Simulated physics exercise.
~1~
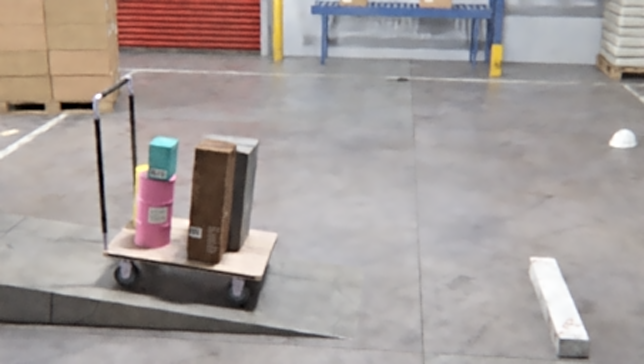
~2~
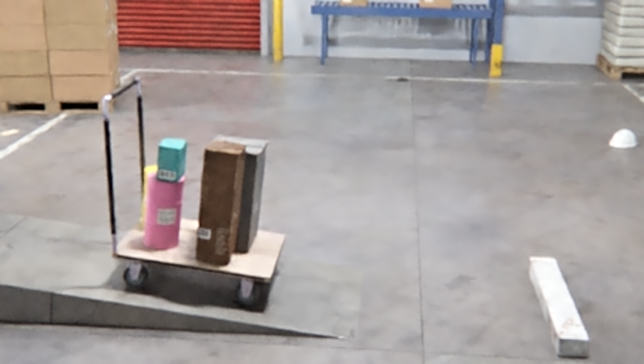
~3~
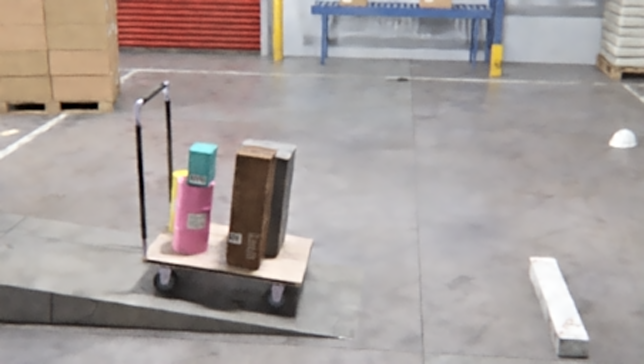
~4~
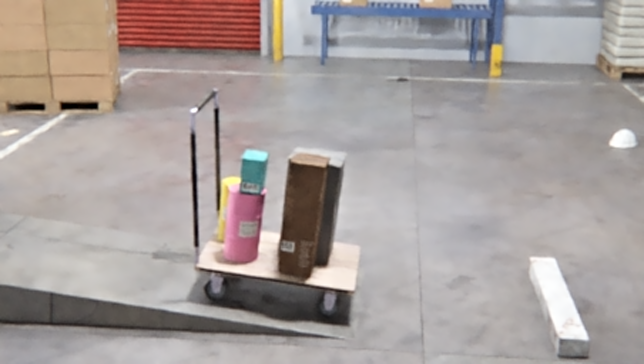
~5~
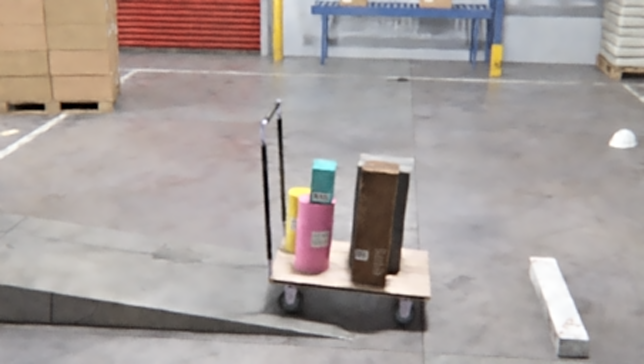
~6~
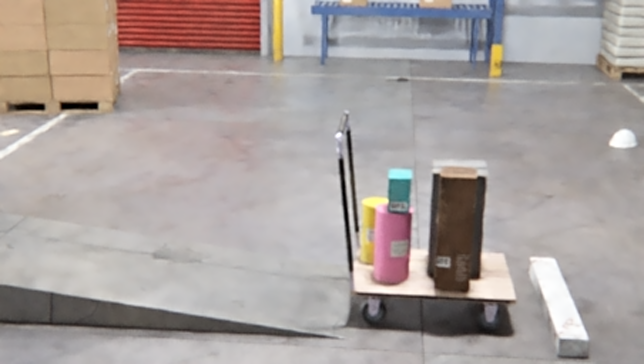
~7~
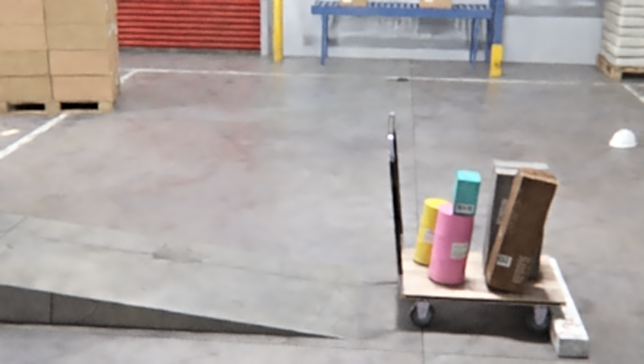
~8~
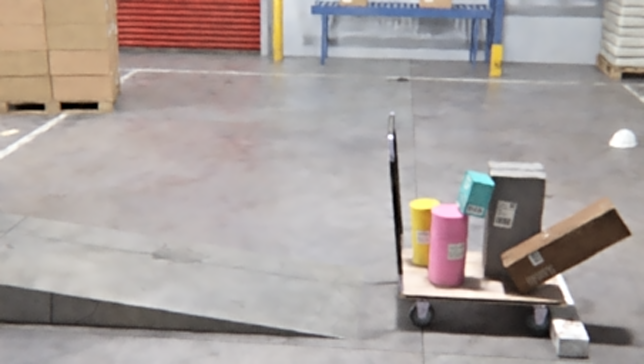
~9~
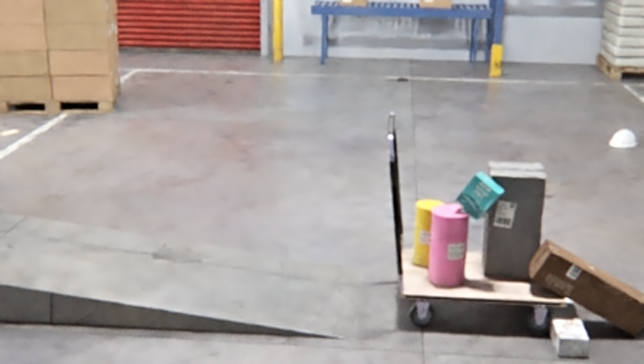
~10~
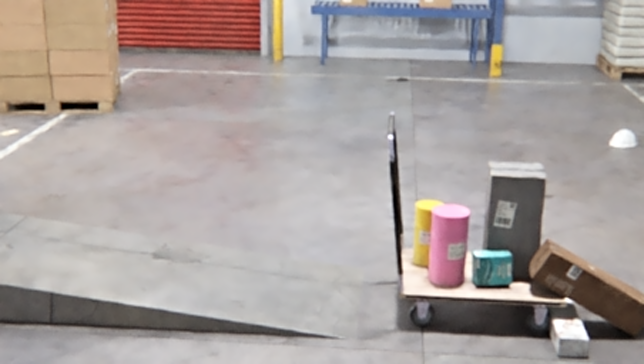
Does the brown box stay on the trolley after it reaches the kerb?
No, the brown box topples forward over the front edge and comes off the trolley.
